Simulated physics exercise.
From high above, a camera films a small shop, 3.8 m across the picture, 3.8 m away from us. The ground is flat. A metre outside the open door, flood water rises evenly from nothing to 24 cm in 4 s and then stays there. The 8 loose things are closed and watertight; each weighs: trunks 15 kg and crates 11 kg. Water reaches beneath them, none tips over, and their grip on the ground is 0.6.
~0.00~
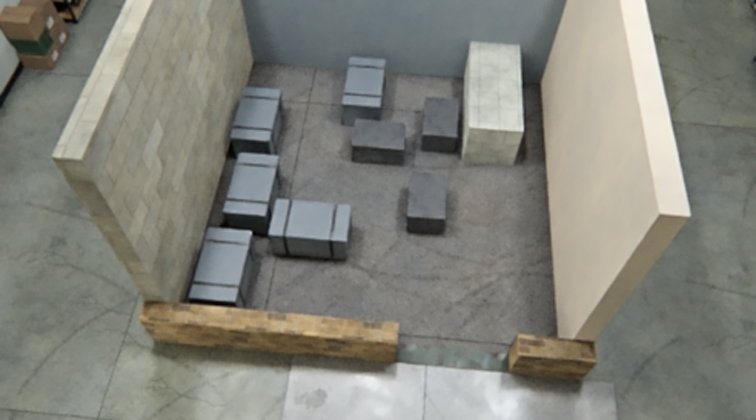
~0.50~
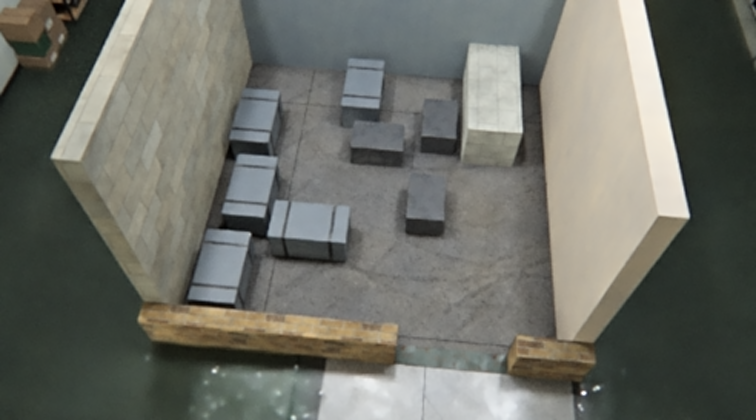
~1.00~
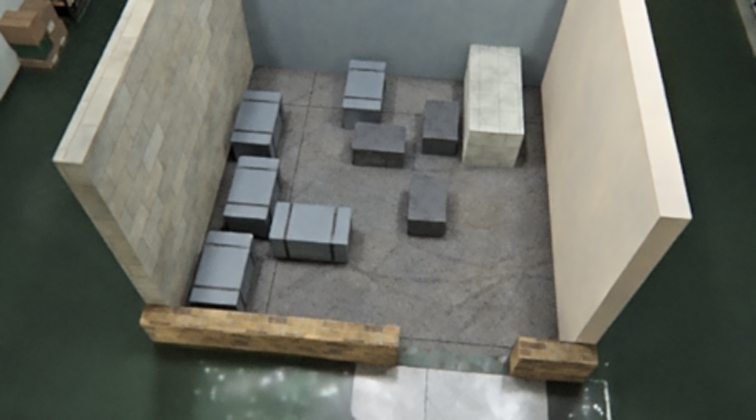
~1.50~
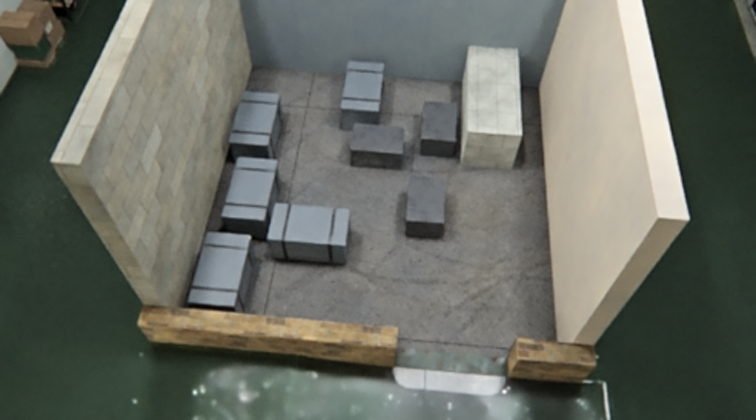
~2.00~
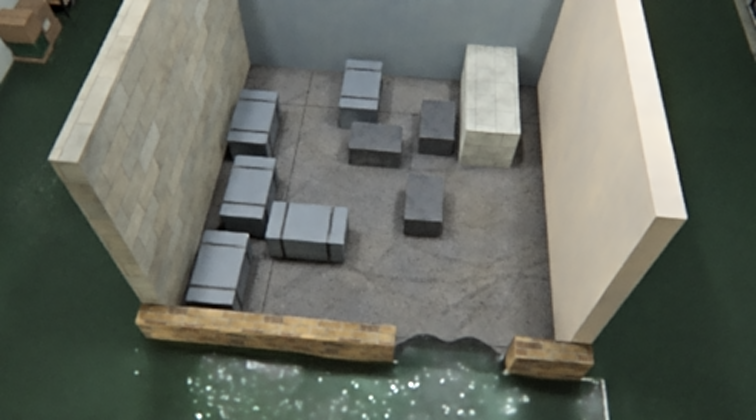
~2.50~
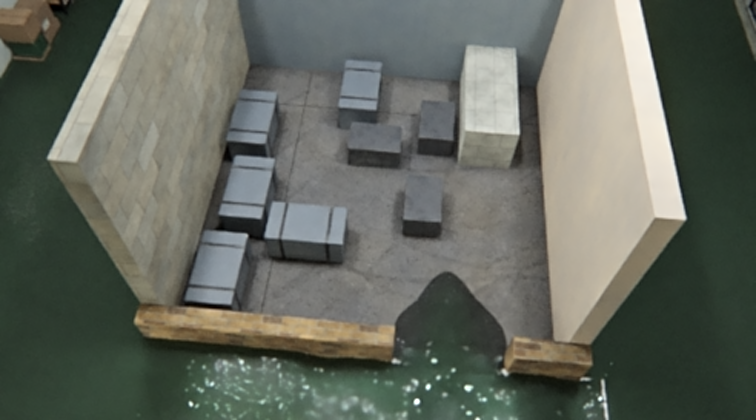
Dark green water spreading around a small walled room, then entering through the front gap as grey blocks inside stay still.
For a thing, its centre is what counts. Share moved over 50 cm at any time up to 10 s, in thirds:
I bet the count comes out medium.
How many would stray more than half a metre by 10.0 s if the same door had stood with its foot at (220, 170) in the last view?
The count would be 7.
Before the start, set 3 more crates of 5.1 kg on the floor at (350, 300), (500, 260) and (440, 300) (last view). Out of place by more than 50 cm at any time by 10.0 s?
In order: Not as far; farther; farther.
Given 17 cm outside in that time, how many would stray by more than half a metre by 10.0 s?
In that case the number is 3.
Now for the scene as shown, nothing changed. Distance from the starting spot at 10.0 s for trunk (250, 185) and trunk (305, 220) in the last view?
One is off by 30 cm, the other by 10 cm, in the order asked.
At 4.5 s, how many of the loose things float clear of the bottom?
At that time, 0.
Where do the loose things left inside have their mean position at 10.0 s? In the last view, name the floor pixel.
Around (286, 180).
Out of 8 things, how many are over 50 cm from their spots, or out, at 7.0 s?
By my reckoning, 3.
After 3.5 s 0 of 8 are over 50 cm from their spots; 0 afloat.
After 4.5 s 0 of 8 are over 50 cm from their spots; 0 afloat.
After 7.0 s 3 of 8 are over 50 cm from their spots; 3 afloat.
After 10.0 s 5 of 8 are over 50 cm from their spots, and 5 have been at some point; 7 afloat.
